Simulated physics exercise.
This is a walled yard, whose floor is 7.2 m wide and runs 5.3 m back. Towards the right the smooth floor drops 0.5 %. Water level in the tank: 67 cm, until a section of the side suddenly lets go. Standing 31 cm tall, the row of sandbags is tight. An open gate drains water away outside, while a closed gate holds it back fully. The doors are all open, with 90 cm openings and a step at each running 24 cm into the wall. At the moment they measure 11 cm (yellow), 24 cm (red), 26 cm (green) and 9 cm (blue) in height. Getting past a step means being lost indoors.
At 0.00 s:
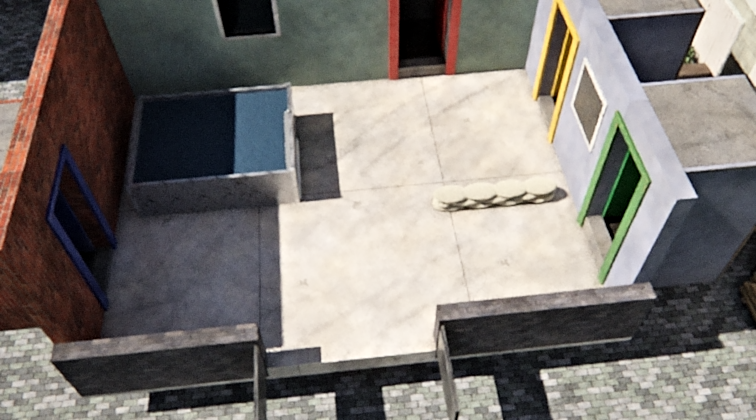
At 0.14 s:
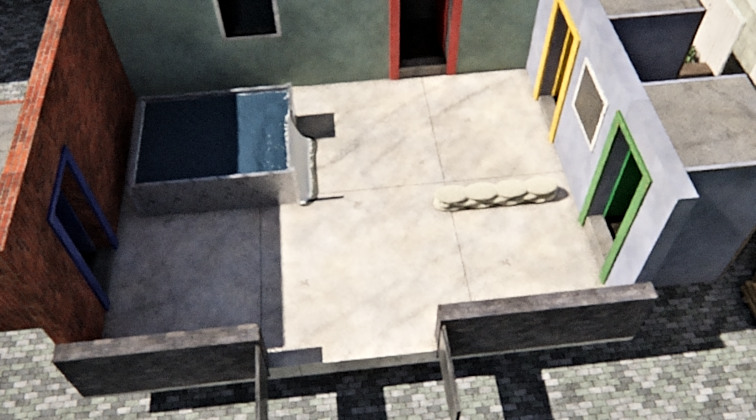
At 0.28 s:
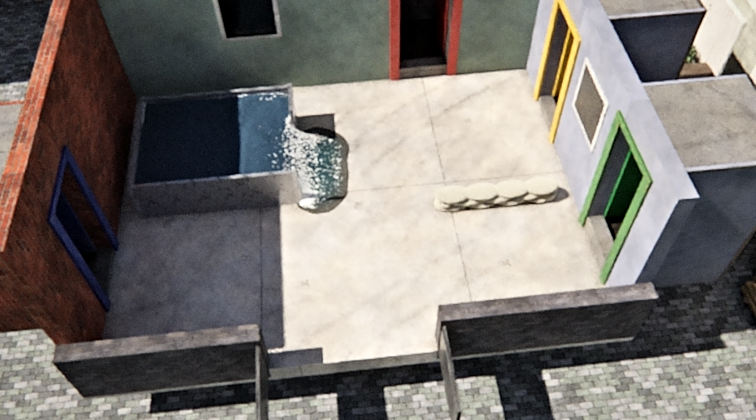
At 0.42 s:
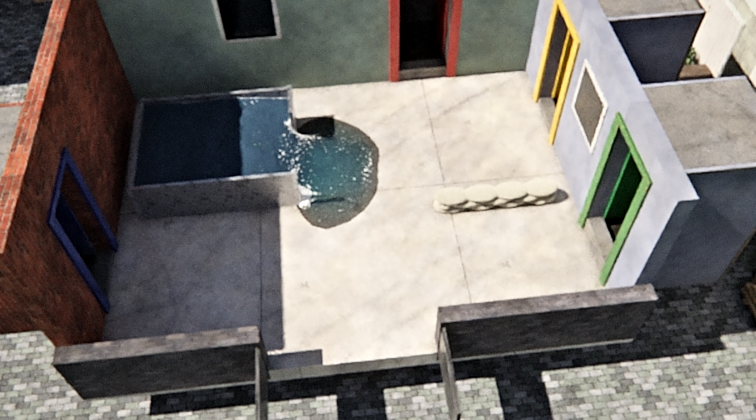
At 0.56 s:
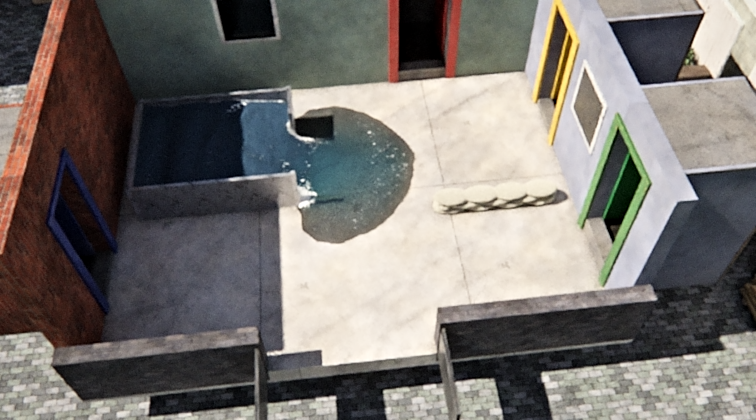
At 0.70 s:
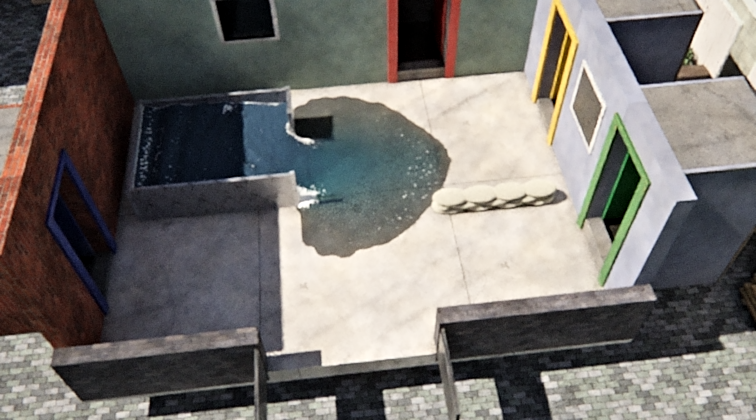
Water pours from the right side of a tank and spreads across the pale yard floor.
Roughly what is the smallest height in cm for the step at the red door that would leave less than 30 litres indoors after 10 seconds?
Close to 10 cm.
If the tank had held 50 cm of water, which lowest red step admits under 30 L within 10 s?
6.5 cm.
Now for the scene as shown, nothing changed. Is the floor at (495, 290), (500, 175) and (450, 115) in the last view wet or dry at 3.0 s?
In order: Soaked, soaked, soaked.
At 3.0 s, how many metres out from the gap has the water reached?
I make it some 5.4 m.
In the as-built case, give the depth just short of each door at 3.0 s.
In cm - yellow: 25, red: 9, green: 7, blue: 0.
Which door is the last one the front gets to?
Final door: Blue.
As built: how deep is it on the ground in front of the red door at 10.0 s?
9.0 cm.
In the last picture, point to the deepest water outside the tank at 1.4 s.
Around (301, 190).
After 1.4 s water covers 40 % of the floor, deepest (38 cm) near (301, 190); 4 cm at the red door, 0 litres in over its 24 cm step.
After 3.0 s water covers 55 % of the floor, deepest (35 cm) near (591, 320); 9 cm at the red door, 0 litres in over its 24 cm step.
After 10.0 s water covers 90 % of the floor, deepest (14 cm) near (133, 120); 9 cm at the red door, 0 litres in over its 24 cm step.
At the red door as built, the water arrived by 1.3 s and peaked near 15 cm at 4.2 s.
With a step of 8.5 cm, 52 litres would have come in within the 10 s; with 11 cm, 18 litres. So under 30 litres takes about 10 cm.
